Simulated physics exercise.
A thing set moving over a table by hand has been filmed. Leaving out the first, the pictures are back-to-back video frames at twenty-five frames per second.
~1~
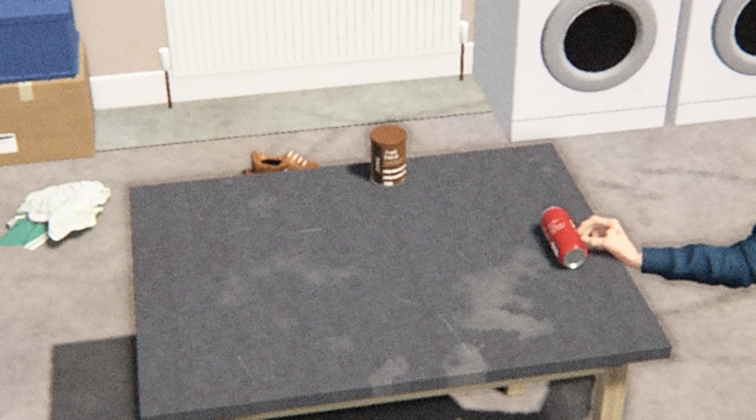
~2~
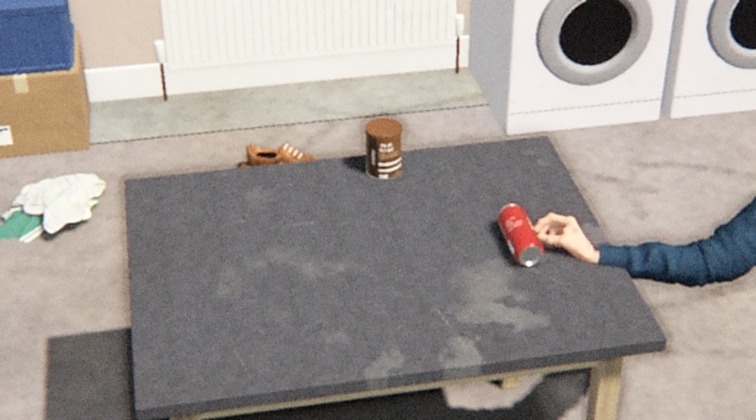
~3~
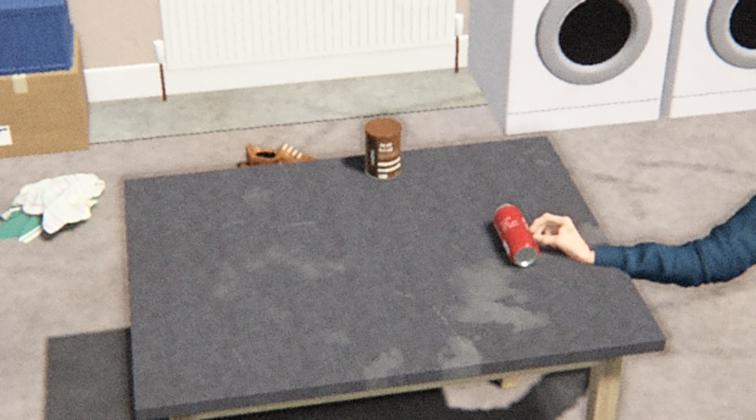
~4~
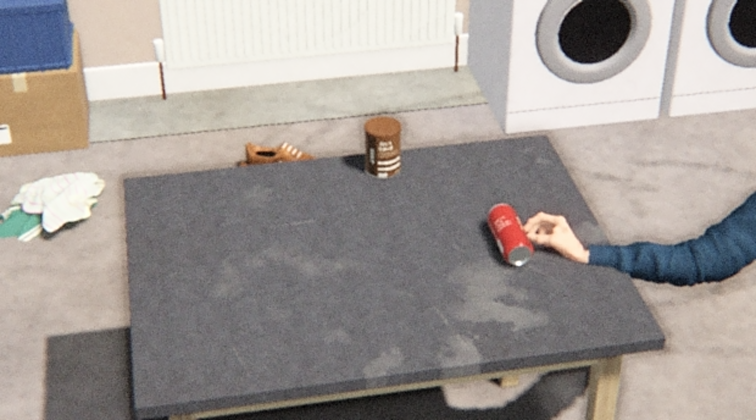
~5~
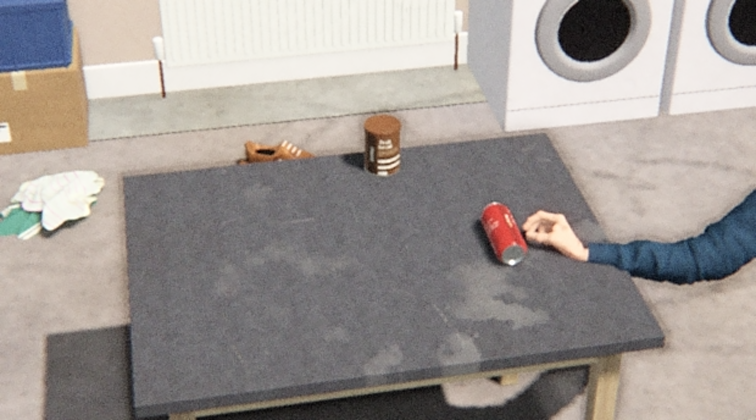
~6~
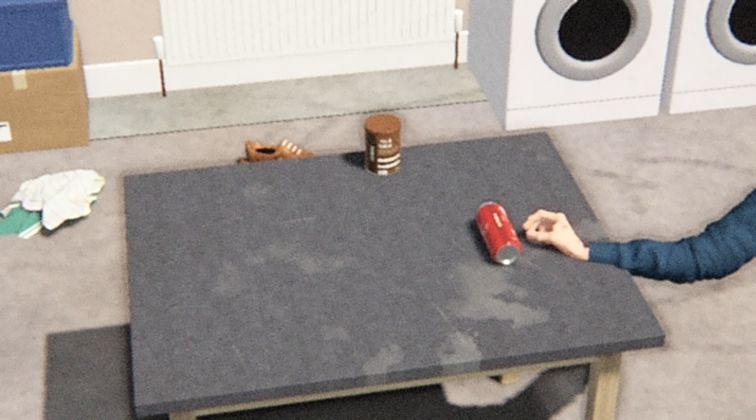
A hand pushes a red can left across a dark table, then the can rolls slightly farther.
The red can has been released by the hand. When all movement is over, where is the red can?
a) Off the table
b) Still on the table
(b) Still on the table.
Then, 0.10 s on from there, red can shifted about its own width near (486, 235).
Then, 0.20 s on from there, red can shifted about its own width near (476, 236).
Then, 0.30 s on from there, red can shifted about its own width near (470, 237).
Then, 0.40 s on from there, red can shifted about its own width near (466, 237).
In the end, moved from the start, red can. At the end, from the last picture's camera, red can near (465, 237).
